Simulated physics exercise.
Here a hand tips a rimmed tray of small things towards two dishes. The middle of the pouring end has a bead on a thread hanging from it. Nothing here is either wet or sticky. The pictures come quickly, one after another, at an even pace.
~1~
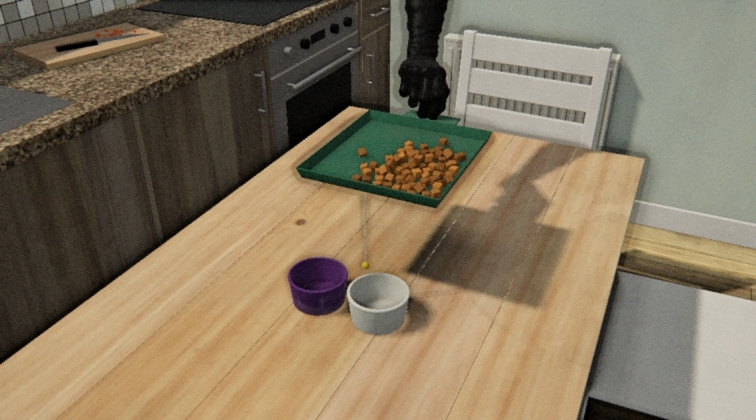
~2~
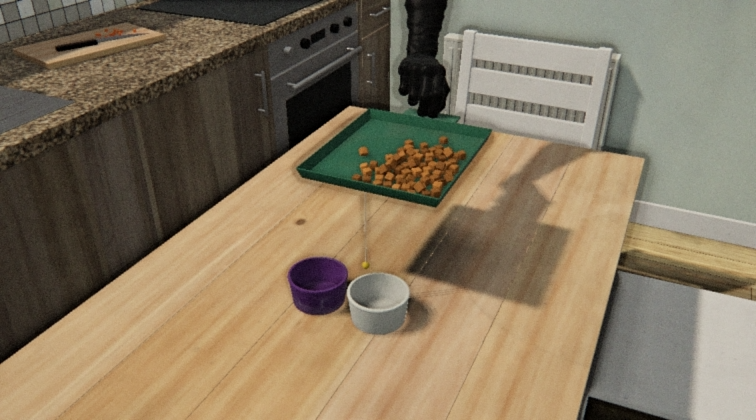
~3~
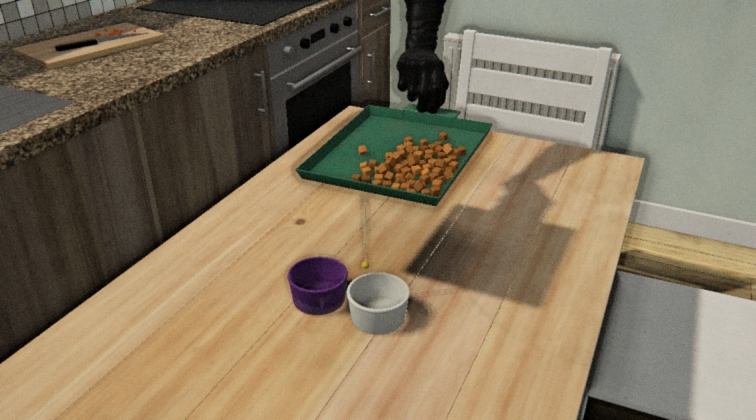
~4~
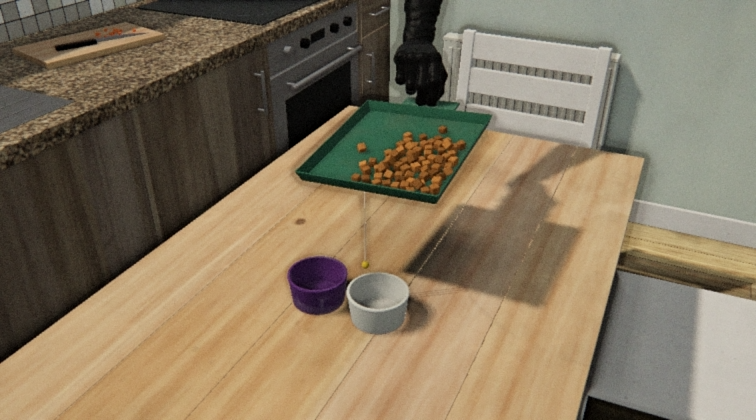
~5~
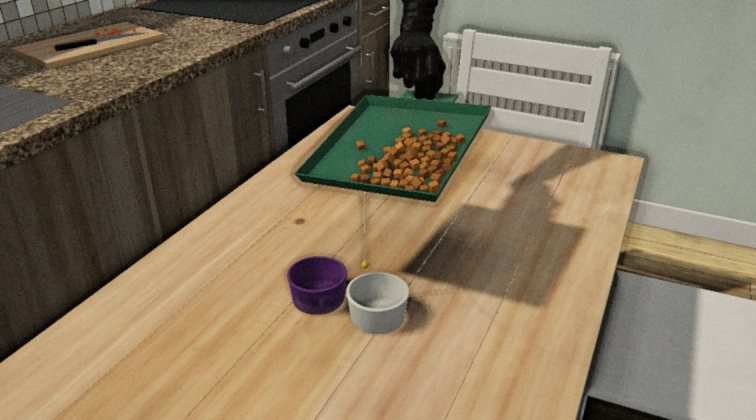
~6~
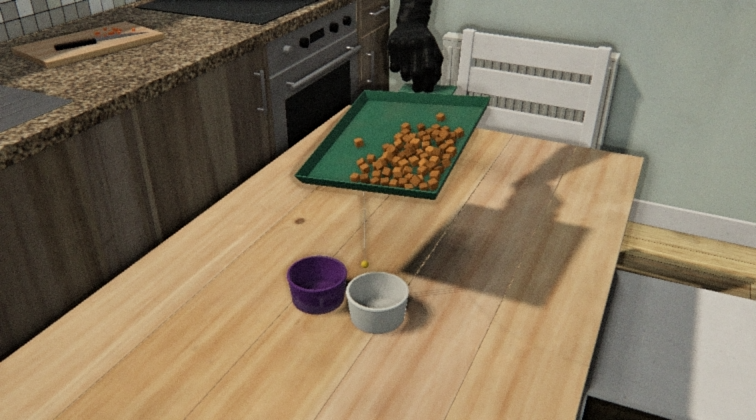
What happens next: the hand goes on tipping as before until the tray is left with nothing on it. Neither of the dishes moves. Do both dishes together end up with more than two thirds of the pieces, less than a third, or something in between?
The catch sits mid-range.
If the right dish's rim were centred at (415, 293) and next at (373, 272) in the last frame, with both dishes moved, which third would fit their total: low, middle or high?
Under a third, then the middle third.
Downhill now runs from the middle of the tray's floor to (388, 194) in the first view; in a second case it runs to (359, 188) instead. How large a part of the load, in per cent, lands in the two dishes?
Respectively close to 20 and 30 in a hundred.
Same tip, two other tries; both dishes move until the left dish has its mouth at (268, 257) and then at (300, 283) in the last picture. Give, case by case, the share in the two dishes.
Close to 50 in a hundred, then close to 30 in a hundred.
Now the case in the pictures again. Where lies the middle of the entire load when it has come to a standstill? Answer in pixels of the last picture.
Near pixel (314, 291).
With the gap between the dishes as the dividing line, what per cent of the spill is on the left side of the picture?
70 per cent or thereabouts.
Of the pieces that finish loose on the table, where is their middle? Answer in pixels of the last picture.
Check roughly (307, 279) and you'll find the middle.
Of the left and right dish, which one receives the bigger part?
Well, that is the left of the two.
Soon, tray tipped steeply; nearly all on the tray; a stray few in the air.
A while on, tray tipped right over; about two thirds on the tray; a stray few in the left dish; a small part outside both; about a third in the air.
Towards the end, tray tipped past a quarter turn; a stray few in the right dish; about a third in the left dish; about half outside both.
Finally, tray tipped past a quarter turn; a stray few in the right dish; about a third in the left dish; about half outside both.
